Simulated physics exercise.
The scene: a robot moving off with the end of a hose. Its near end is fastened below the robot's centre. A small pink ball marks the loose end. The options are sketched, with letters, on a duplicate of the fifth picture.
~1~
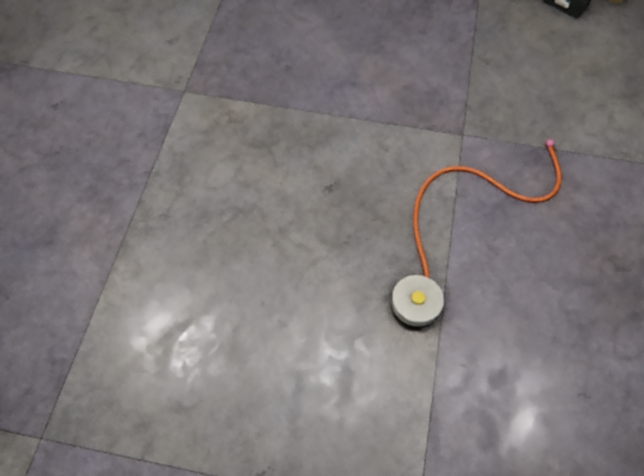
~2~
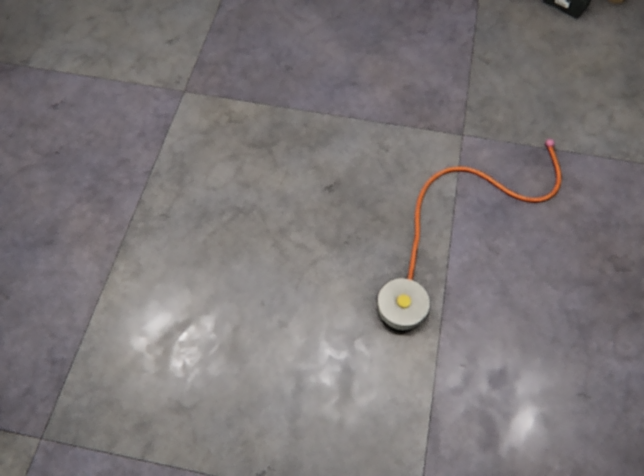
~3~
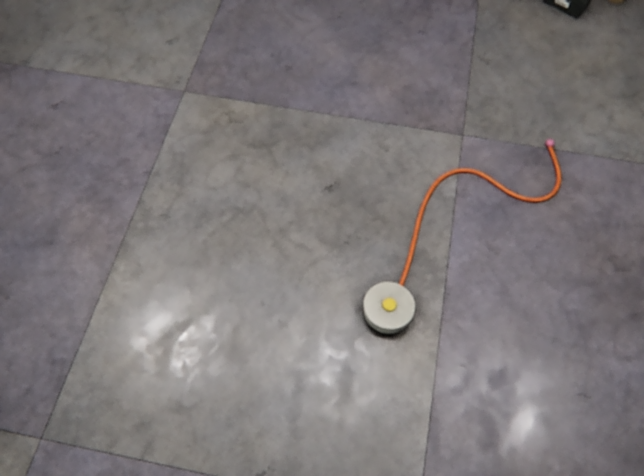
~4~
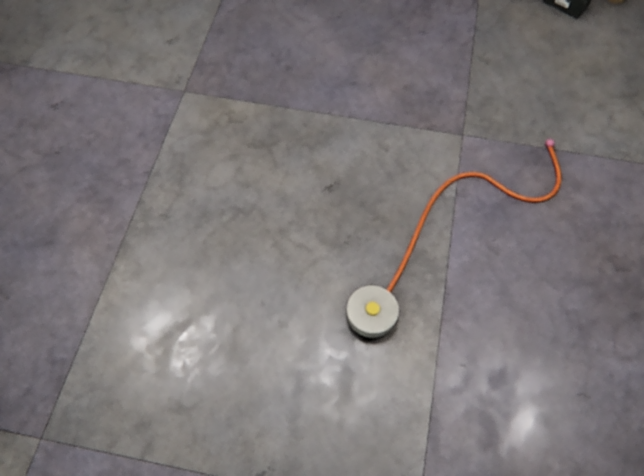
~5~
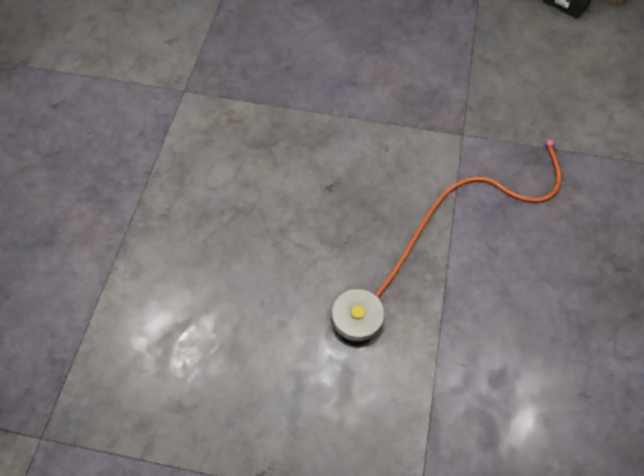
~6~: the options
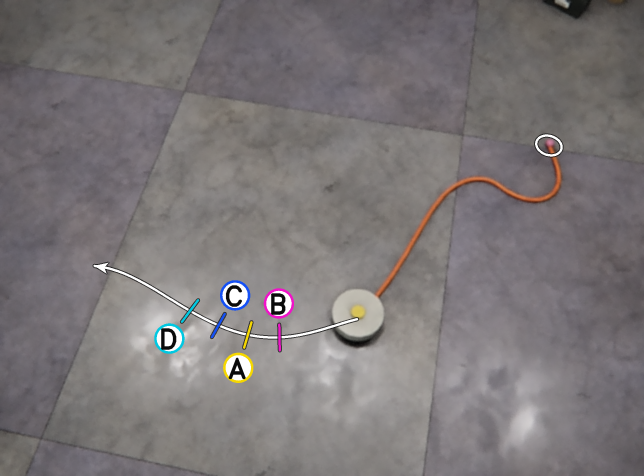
A round grey robot slides slightly left across the tiled floor, pulling an orange hose's near end.
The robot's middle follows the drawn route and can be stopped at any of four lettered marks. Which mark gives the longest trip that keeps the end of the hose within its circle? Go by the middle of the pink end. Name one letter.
As far as tick B.
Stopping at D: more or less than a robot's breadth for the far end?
More.
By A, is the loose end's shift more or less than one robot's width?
Less.
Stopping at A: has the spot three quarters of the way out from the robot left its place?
By then, yes.
On the marked copy, A at (248, 335); B at (280, 337); C at (218, 325); D at (190, 311); the ring at (549, 145); the route from (357, 319) via (211, 322) to (95, 266).
Following B. Soon after the start, robot (331, 323), middle of the hose (453, 205), free end (550, 143).
Later, robot (303, 331), middle of the hose (448, 228), free end (550, 143).
In the end, robot (279, 334), middle of the hose (438, 241), free end (552, 148); the free end is still in its ring.
As for the rest, A drags the free end to (545, 163); C drags the free end to (533, 174); D drags the free end to (519, 184).
